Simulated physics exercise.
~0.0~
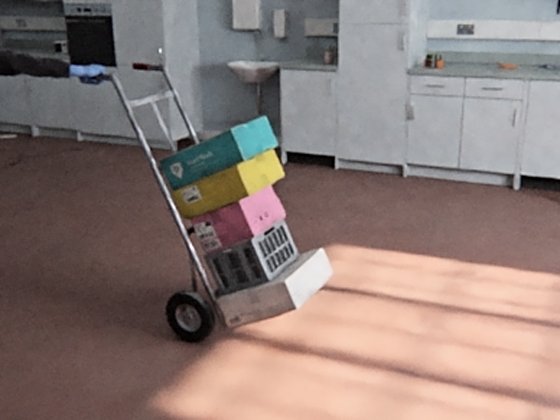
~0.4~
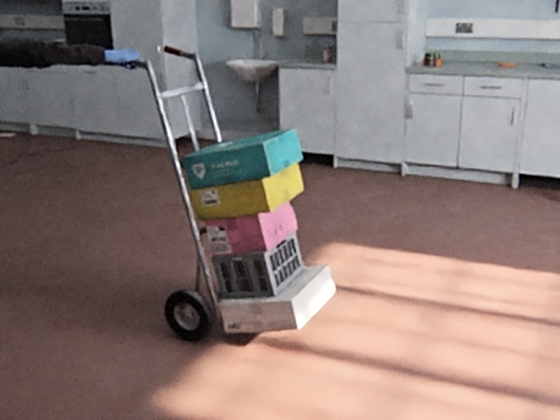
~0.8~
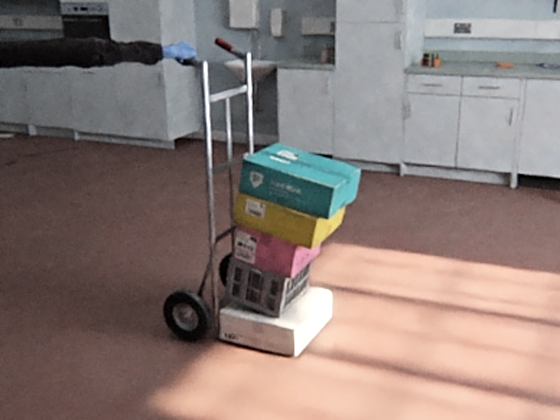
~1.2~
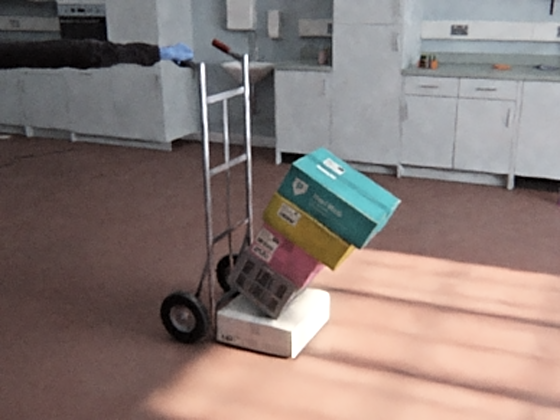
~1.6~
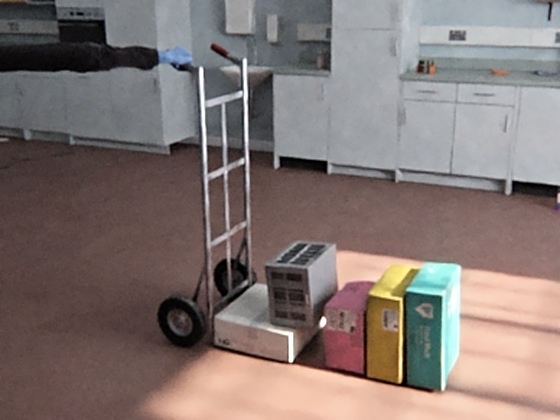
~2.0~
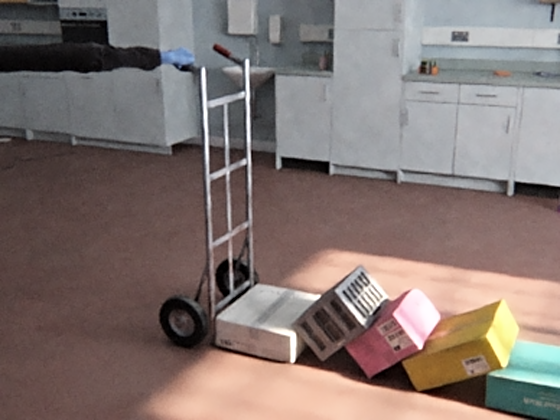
We see a gloved hand bring a tilted hand truck upright, its stacked boxes and grey crate toppling to the right. The turquoise, yellow and pink boxes tumble onto the floor, the crate ends tipped over beside them against the plate, and the white box stays on the truck.
